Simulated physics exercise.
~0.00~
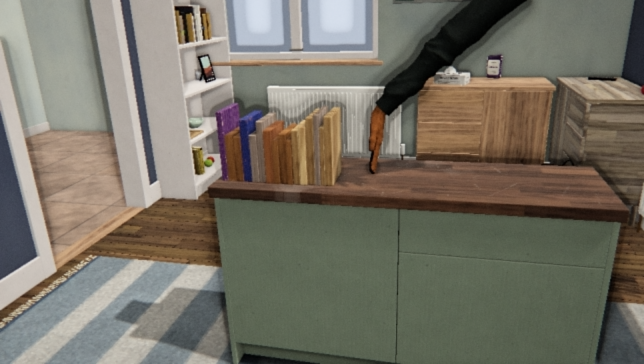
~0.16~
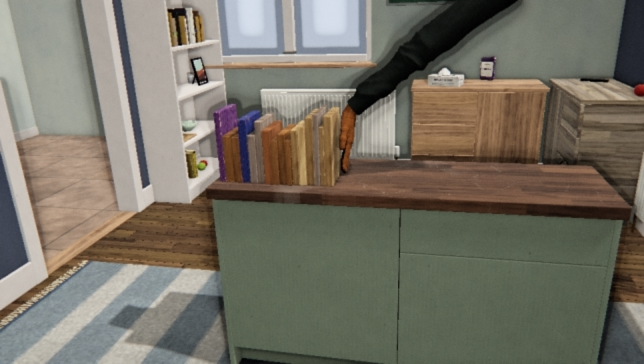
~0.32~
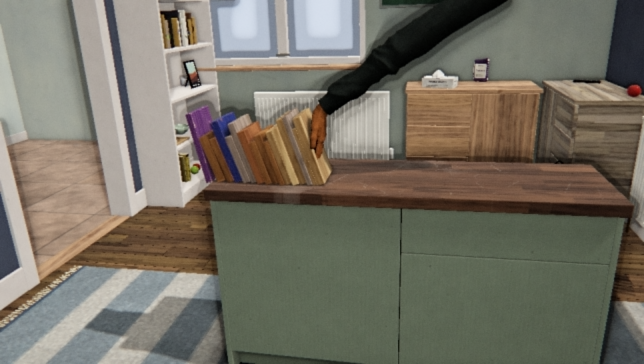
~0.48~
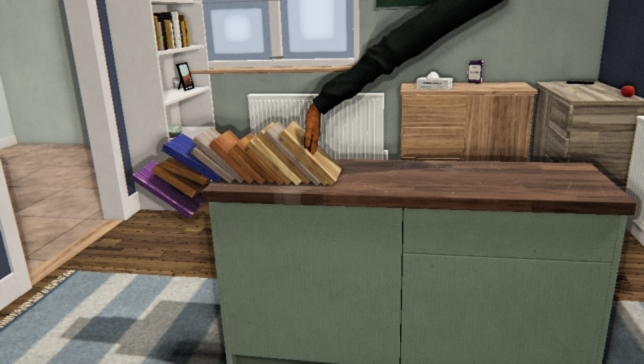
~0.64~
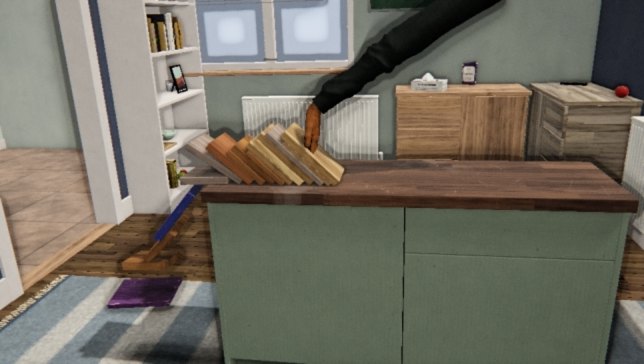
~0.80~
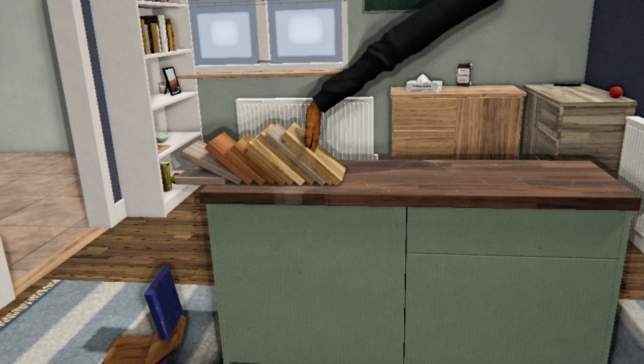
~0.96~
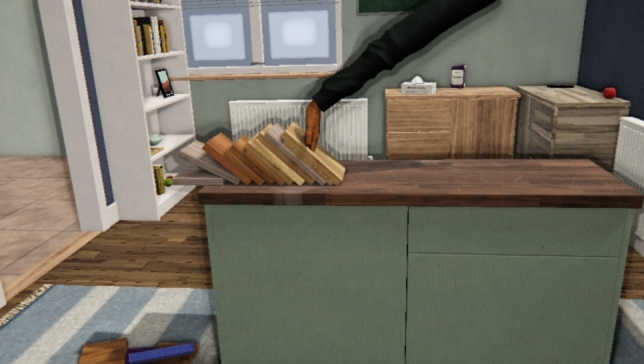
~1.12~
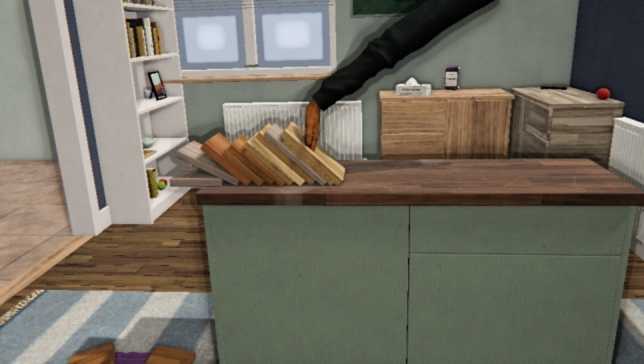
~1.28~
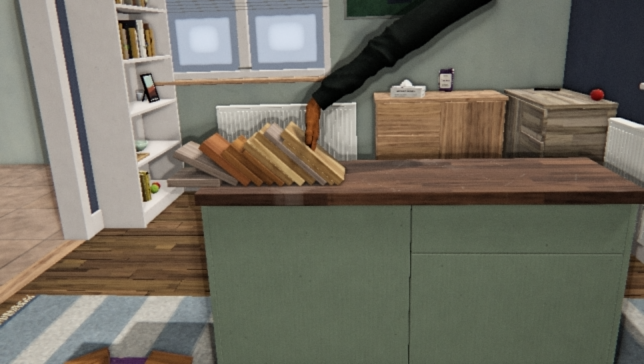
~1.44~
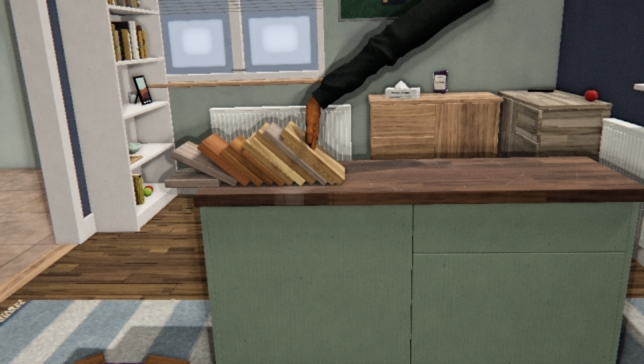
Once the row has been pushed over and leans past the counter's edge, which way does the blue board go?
The blue board moves down, dropping past the left end of the counter to the floor.
